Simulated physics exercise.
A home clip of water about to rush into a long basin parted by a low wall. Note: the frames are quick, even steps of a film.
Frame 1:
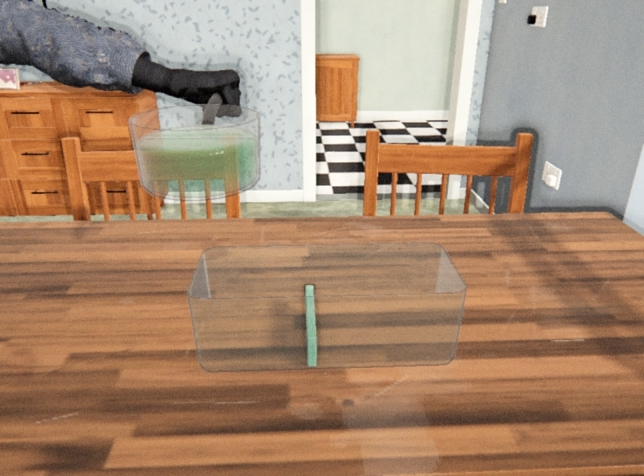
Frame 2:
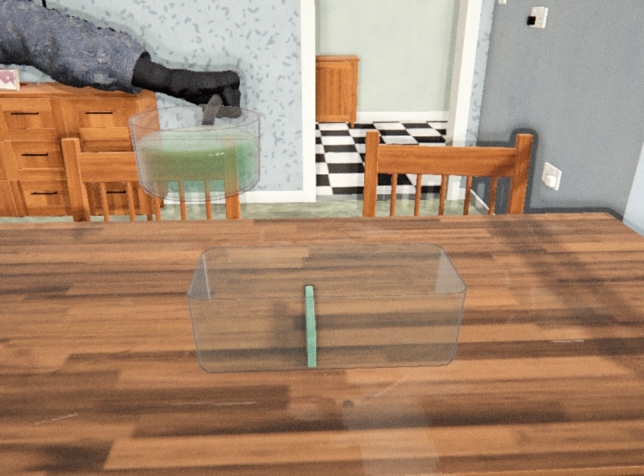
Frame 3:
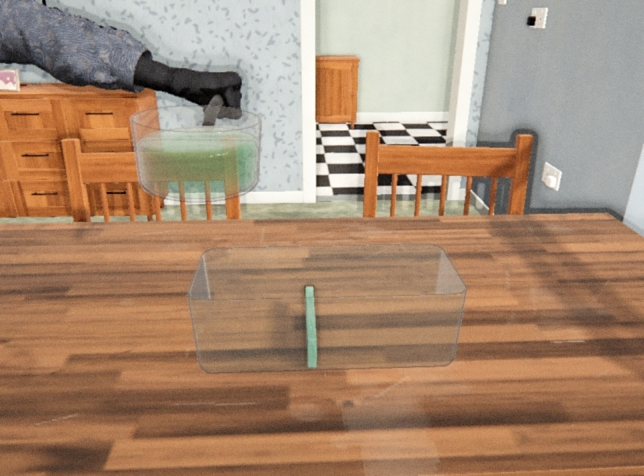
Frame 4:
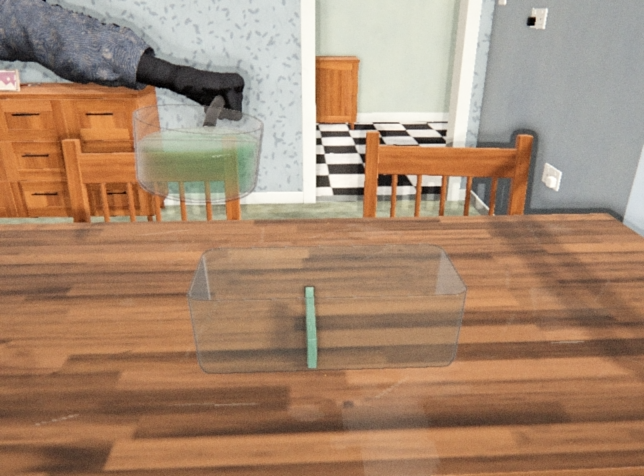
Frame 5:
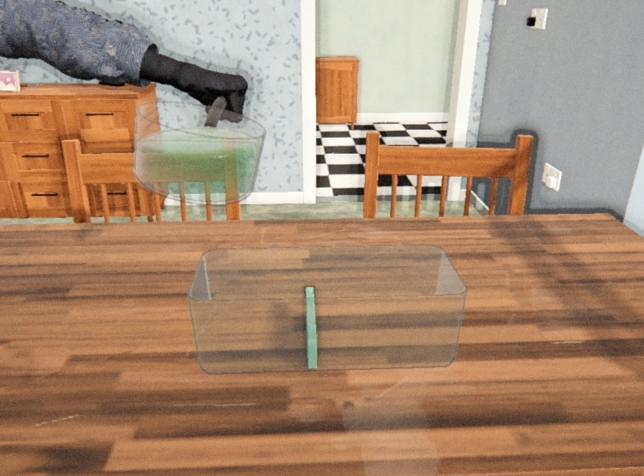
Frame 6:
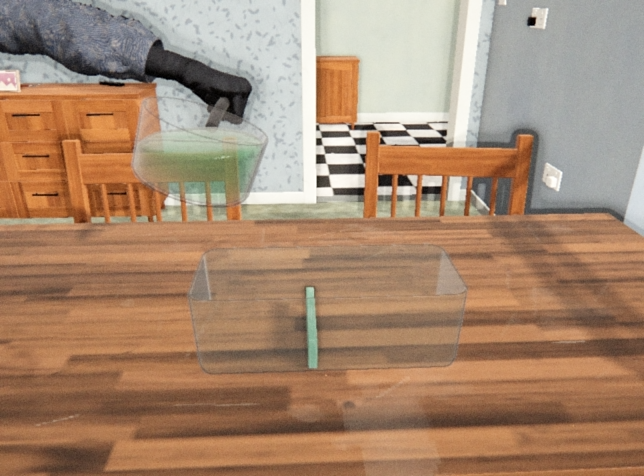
A dark-gloved hand slowly tilts a clear container of green liquid to the right.
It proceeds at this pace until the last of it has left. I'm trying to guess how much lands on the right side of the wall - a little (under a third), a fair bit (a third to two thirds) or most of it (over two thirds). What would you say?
I would say a fair bit, a third to two thirds.
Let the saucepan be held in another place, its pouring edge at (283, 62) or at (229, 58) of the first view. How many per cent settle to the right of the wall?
Close to 75 in a hundred, then close to 35 in a hundred.
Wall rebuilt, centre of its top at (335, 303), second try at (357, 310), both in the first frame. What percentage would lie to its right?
Around 10 percent in try one and around 10 percent in try two.
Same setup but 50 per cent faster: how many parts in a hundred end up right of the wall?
It works out near 40 %.
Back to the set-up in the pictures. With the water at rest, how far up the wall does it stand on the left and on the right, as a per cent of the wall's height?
Left of the wall 40 %, right of the wall 40 %.
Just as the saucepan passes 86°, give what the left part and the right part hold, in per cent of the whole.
Left: 5 %; right: 10 %.
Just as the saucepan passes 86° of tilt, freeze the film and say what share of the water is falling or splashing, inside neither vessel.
It comes to around 40 per cent.
A moment on, the saucepan is tipped on its side and 44 per cent is still to pour, 3 is left of the wall and 11 right of it.
Next, the saucepan is tipped right over and 4 per cent is still to pour, 36 is left of the wall and 50 right of it.
Then the saucepan is tipped right over and 0 per cent is still to pour, 47 is left of the wall and 51 right of it.
Later the saucepan is tipped right over and 0 per cent is still to pour, 47 is left of the wall and 52 right of it.
In the end 47 per cent lies left of the wall, 52 right of it and 1 outside.
